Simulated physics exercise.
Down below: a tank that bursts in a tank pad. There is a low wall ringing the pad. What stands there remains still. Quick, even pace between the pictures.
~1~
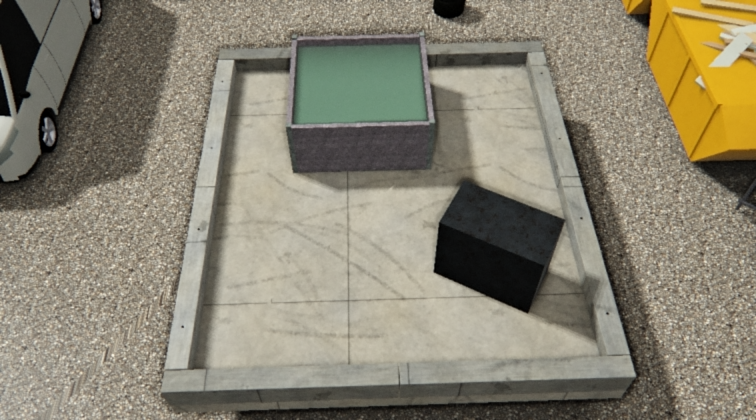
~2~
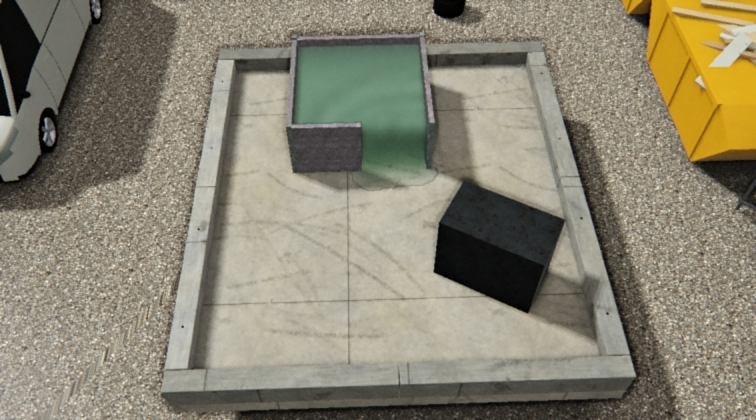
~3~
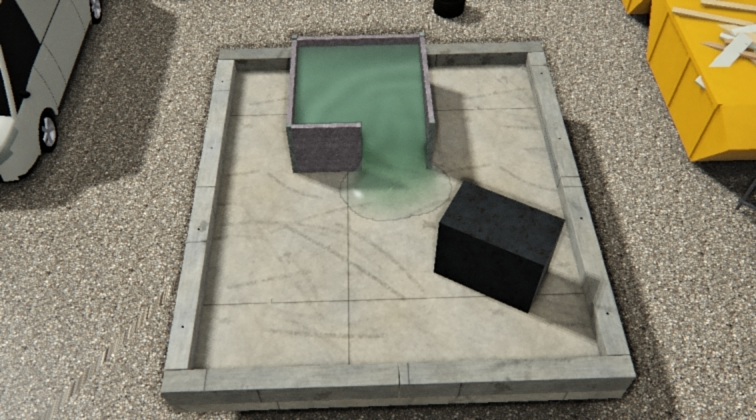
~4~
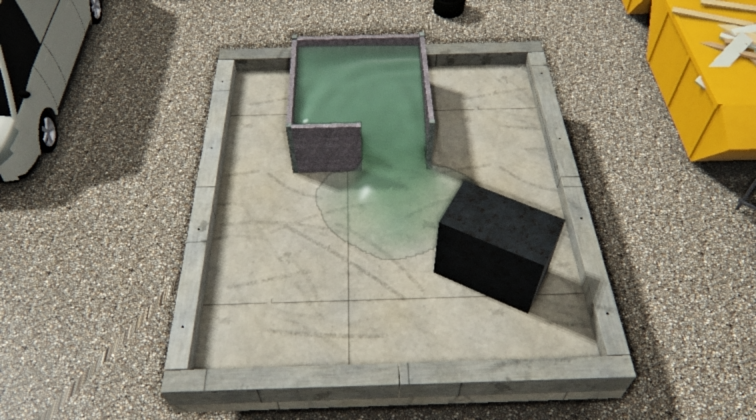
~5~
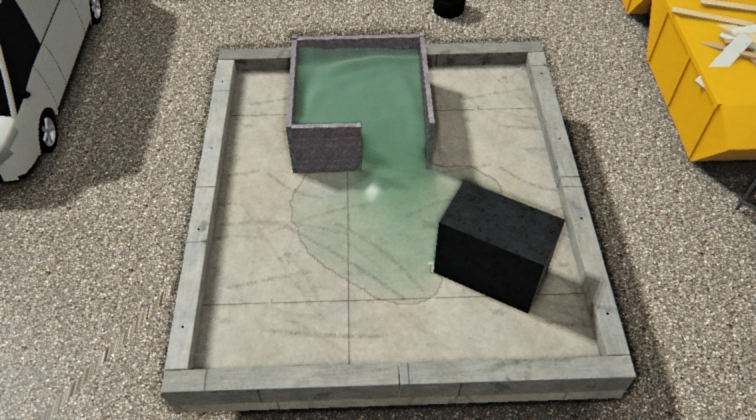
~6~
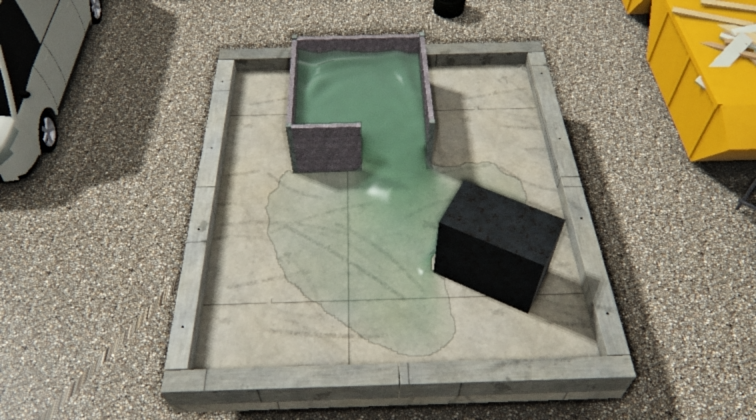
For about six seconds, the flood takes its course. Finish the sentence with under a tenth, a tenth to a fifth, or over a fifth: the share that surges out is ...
The share that surges out is under a tenth.
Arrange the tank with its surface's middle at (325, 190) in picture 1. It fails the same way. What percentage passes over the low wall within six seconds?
18 per cent.
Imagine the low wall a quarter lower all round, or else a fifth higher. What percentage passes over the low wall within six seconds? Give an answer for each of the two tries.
The first case gives roughly 12 in a hundred and the second roughly 2 in a hundred.
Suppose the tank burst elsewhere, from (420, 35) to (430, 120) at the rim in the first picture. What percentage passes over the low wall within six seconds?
Around 22 in a hundred.
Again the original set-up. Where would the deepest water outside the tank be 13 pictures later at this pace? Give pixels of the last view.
About (195, 377).
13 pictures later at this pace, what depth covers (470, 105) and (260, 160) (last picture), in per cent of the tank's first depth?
In order: About 0 and 0 percent.
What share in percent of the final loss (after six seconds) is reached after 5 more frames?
By my reckoning, 0 %.
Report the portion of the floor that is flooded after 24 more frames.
It comes to 95 per cent.
A moment on, water covers 35 % of the floor; the low wall has let 0 % over.
Next, water covers 45 % of the floor; the low wall has let 0 % over.
Then, water covers 55 % of the floor; the low wall has let 3 % over.
Later, water covers 80 % of the floor; the low wall has let 5 % over.
In the end, water covers 80 % of the floor; the low wall has let 6 % over.
